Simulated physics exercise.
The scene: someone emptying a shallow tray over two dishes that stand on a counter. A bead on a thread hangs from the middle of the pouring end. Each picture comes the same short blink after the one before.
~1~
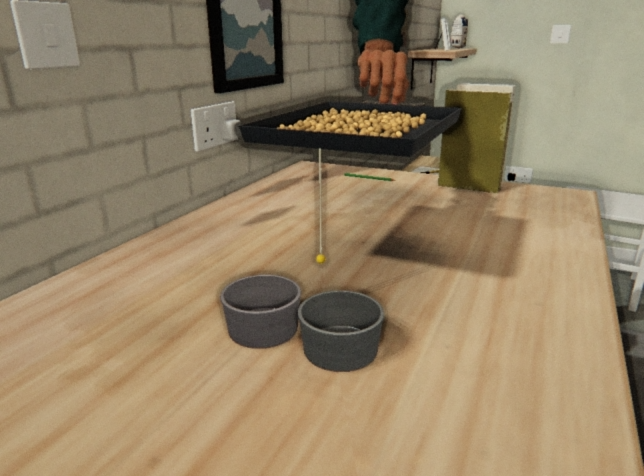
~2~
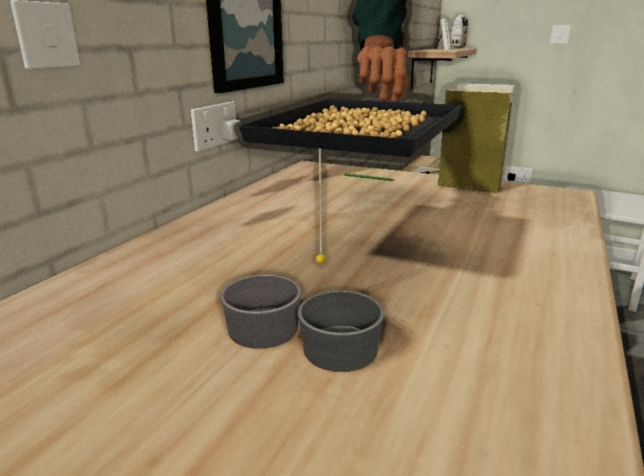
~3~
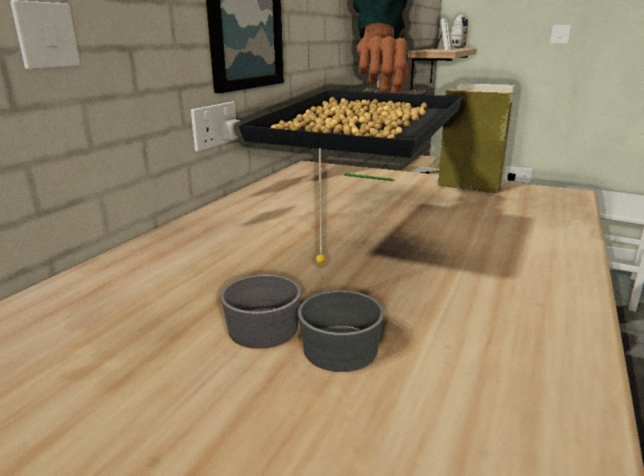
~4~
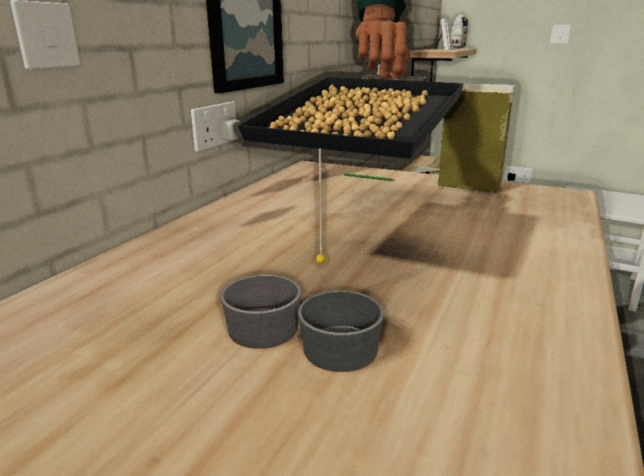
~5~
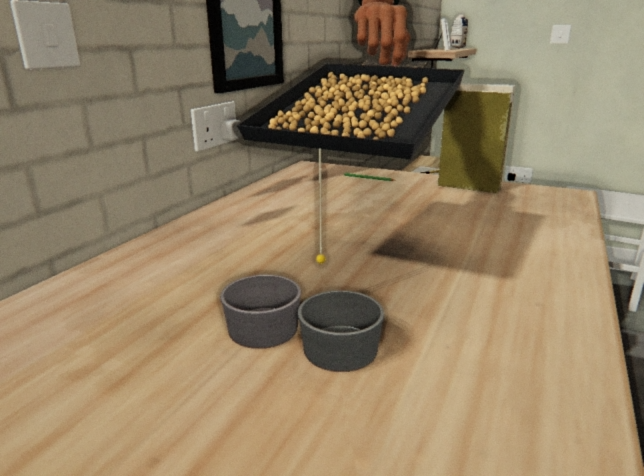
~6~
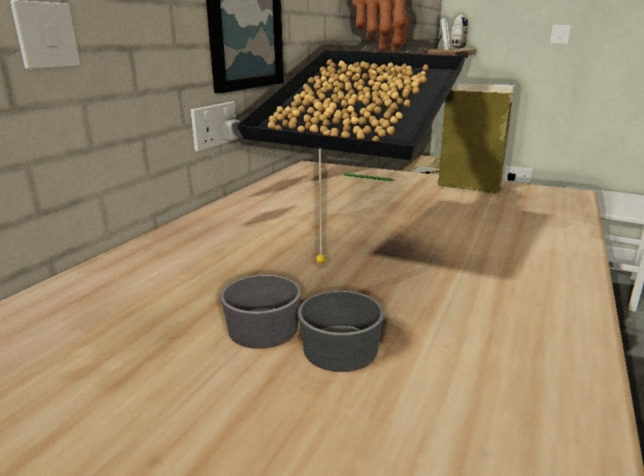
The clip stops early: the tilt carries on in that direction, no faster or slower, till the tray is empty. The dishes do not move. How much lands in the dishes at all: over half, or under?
In the dishes lies over half of it.
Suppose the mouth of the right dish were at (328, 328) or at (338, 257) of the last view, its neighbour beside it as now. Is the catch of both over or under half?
One: The smaller part. Two: Not half.
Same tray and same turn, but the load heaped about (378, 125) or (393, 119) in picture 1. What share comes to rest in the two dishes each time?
In turn 70 and 60 in a hundred.
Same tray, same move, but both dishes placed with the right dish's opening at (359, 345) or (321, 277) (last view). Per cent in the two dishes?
In turn 10 and 10 in a hundred.
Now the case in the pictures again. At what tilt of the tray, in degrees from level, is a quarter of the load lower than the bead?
At some 115 degrees.
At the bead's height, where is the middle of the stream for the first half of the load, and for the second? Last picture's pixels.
Around (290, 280) and then (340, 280).
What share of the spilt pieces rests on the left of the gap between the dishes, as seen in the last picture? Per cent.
About 20 per cent.
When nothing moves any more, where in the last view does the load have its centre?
Roughly at (316, 337).
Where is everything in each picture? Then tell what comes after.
The first frame shows corners of the pouring end at (244, 126) and (411, 138), level; middle of the load at (362, 125), dried chickpeas; left dish at (241, 326); right dish at (324, 348); bead on its thread at (321, 259).
The second frame shows corners of the pouring end at (244, 125) and (411, 138), level; middle of the load at (362, 123).
The third frame shows corners of the pouring end at (243, 125) and (411, 139), tipped barely, level across its low end; middle of the load at (362, 118).
The fourth frame shows corners of the pouring end at (243, 125) and (411, 140), tipped a little, level across its low end; middle of the load at (362, 110).
The fifth frame shows corners of the pouring end at (242, 124) and (411, 142), tipped a little, level across its low end; middle of the load at (362, 102).
The sixth frame shows corners of the pouring end at (241, 124) and (410, 143), tipped clearly, level across its low end; middle of the load at (361, 95); left dish at (241, 326); right dish at (324, 348).
Soon, tray tipped steeply; nearly all on the tray; a stray few in the air.
A while on, tray tipped past a quarter turn; nearly all on the tray; a stray few in the right dish; a stray few in the left dish; a stray few outside both; a stray few in the air.
Towards the end, tray tipped past a quarter turn; about a quarter in the right dish; about a third in the left dish; about a third outside both; a stray few in the air.
Finally, tray tipped past a quarter turn; about a quarter in the right dish; about a third in the left dish; about a third outside both.
